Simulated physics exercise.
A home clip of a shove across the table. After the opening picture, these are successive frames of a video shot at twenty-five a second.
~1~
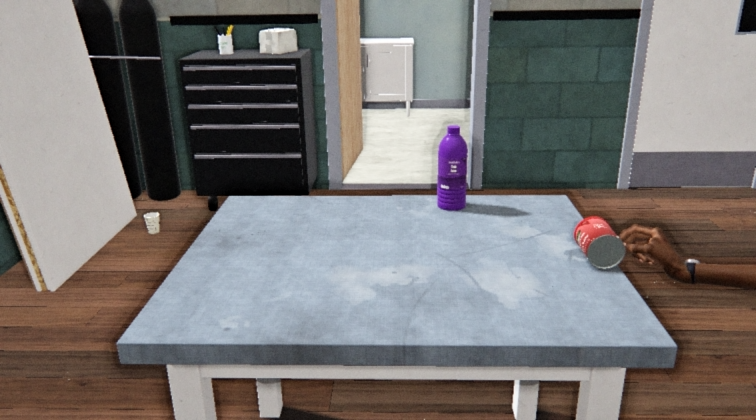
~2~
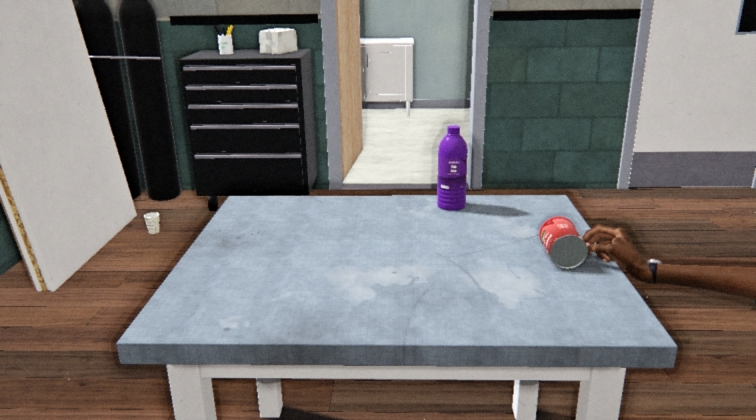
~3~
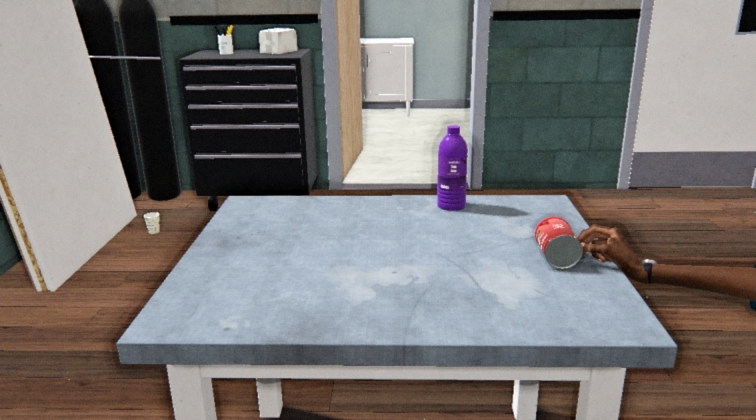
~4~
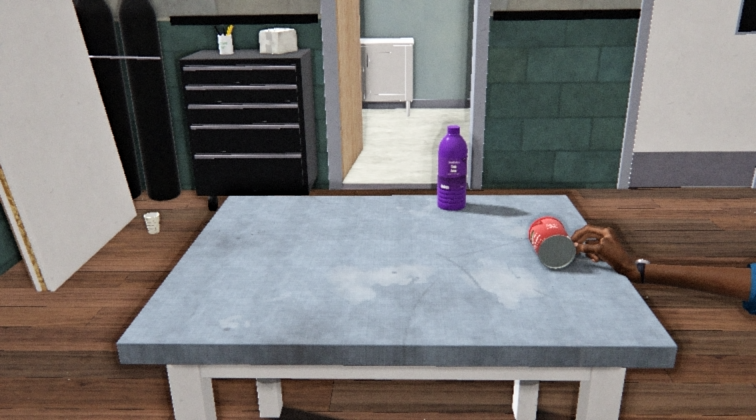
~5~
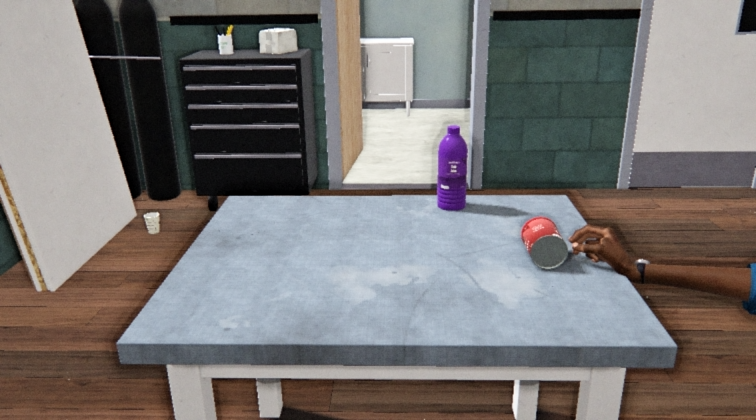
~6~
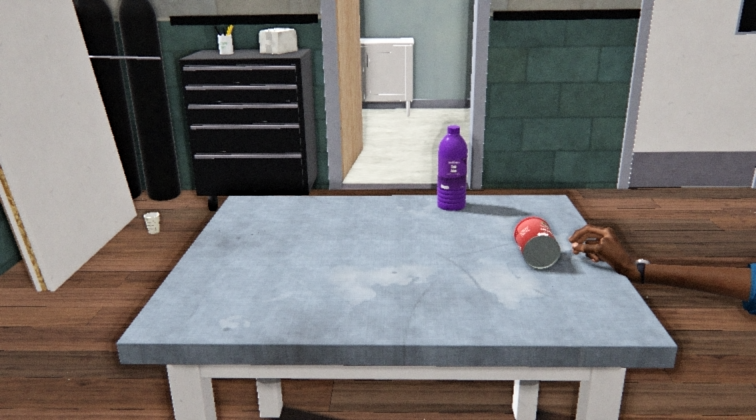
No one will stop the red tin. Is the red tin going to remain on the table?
The red tin stays on the table.
Then, 0.20 s later than the last frame, red tin moved about its own width near (504, 243).
Then, 0.50 s later than the last frame, red tin moved well along near (463, 243).
Then, 0.90 s later than the last frame, red tin moved well along near (426, 243).
When it is over, moved from the start, red tin. End places, in pixels of the last picture, red tin near (407, 243).
